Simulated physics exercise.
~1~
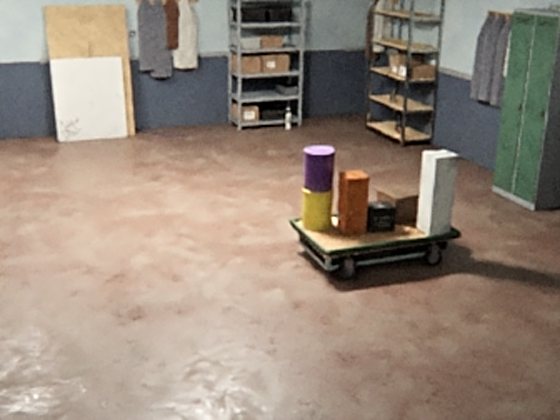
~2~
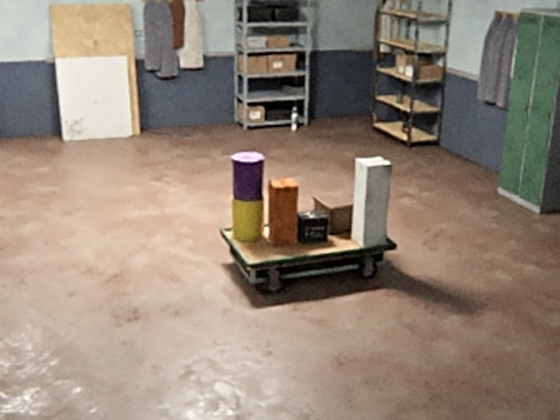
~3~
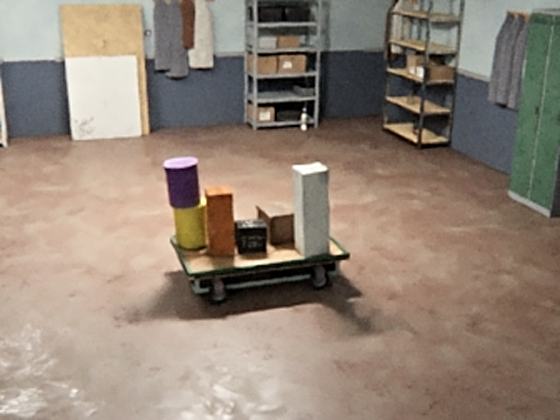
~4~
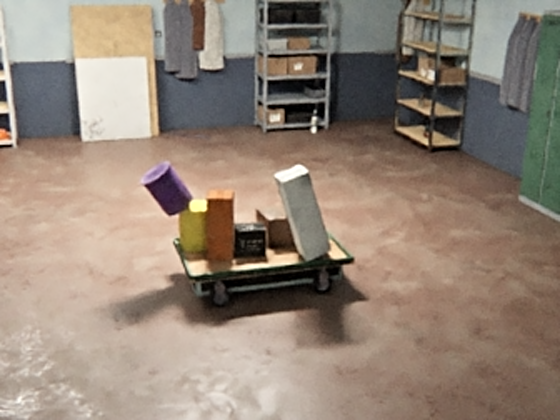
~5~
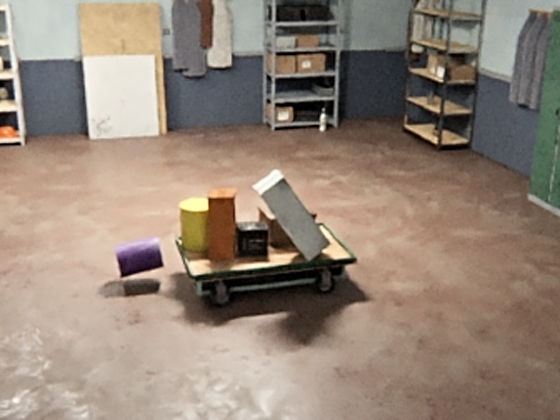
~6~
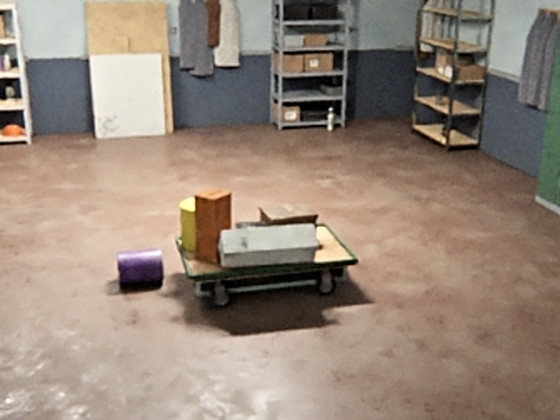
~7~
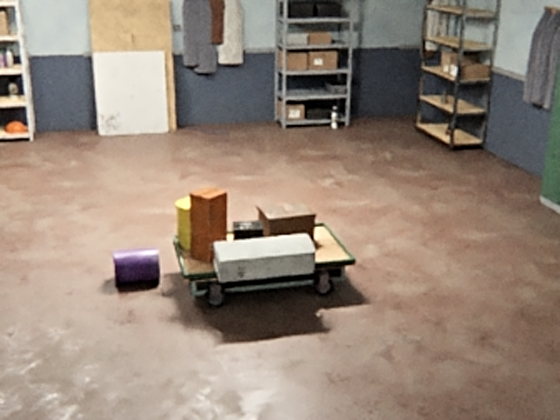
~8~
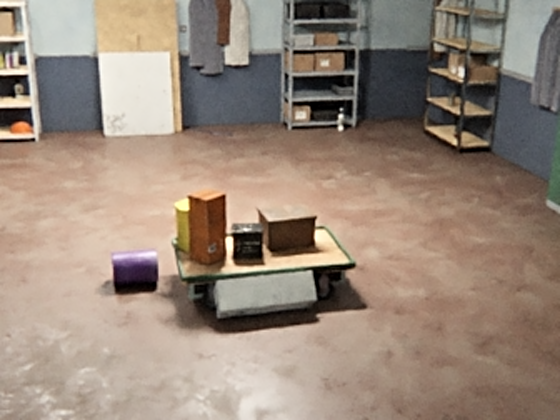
In a workshop with a reddish-brown floor, seen from slightly above, shelves, hanging clothes and a green locker line the far walls. A low cart carries a purple pail stacked on a yellow one at the left, an orange box, a small black parcel and an open-looking brown container in the middle, and a tall white box at the right. The cart rolls left and stops, and the purple pail and white box tilt. The pail tumbles off the left side onto the floor, while the white box topples across the front edge. It then slips off and ends leaning low against the cart's front, the others still aboard.
